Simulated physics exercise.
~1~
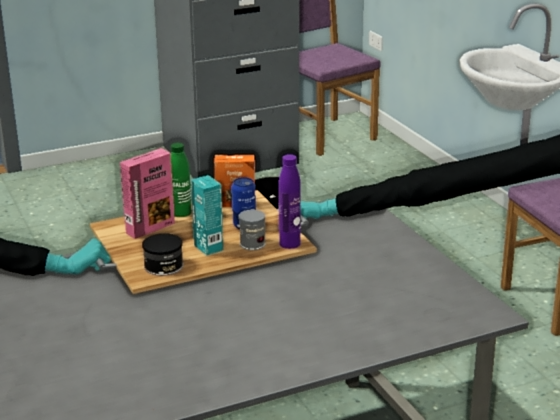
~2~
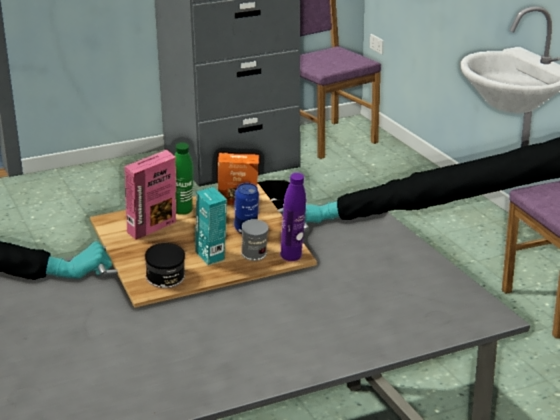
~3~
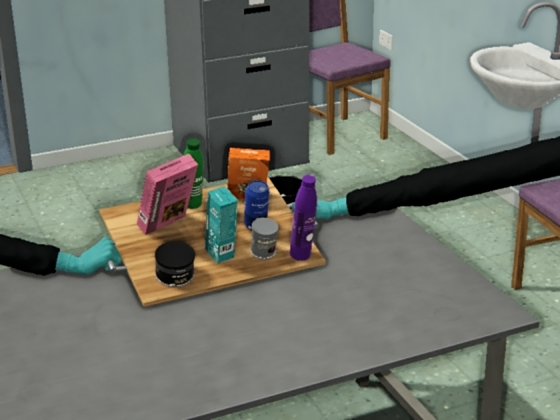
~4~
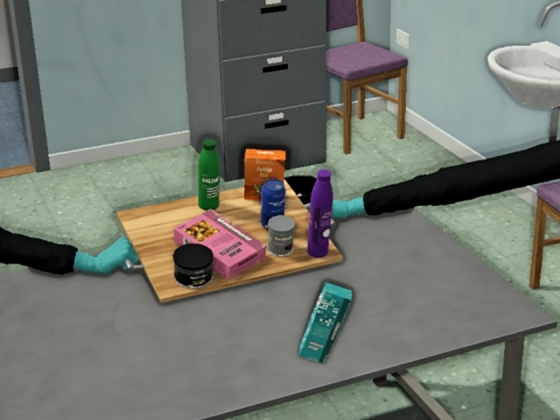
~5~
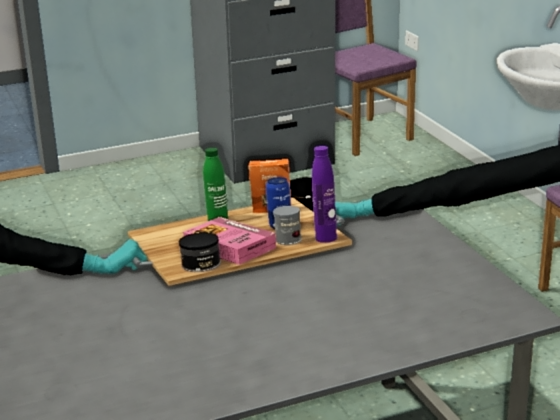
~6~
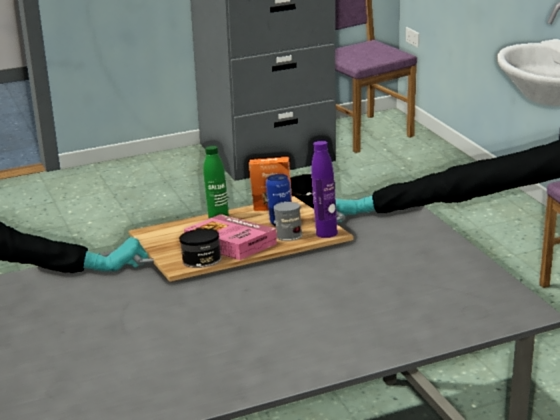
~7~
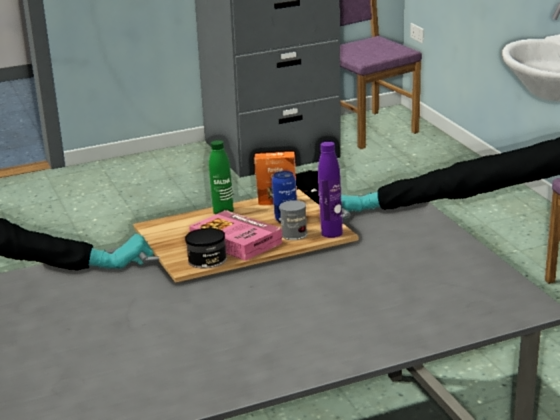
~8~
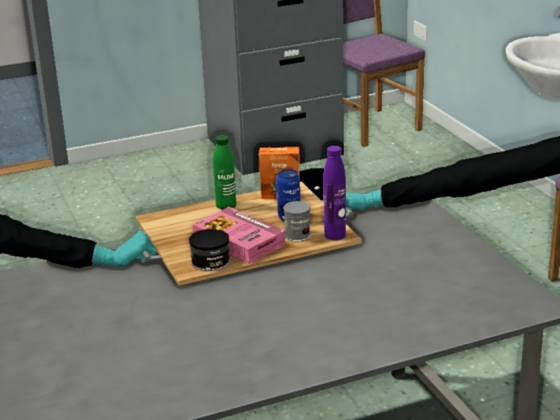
In a room with a sink and filing cabinet, two gloved hands tipped a rimless wooden tray of containers toward the near side, toppling the pink packet and sending the turquoise carton off, then tilted it back, leaving the other containers standing.
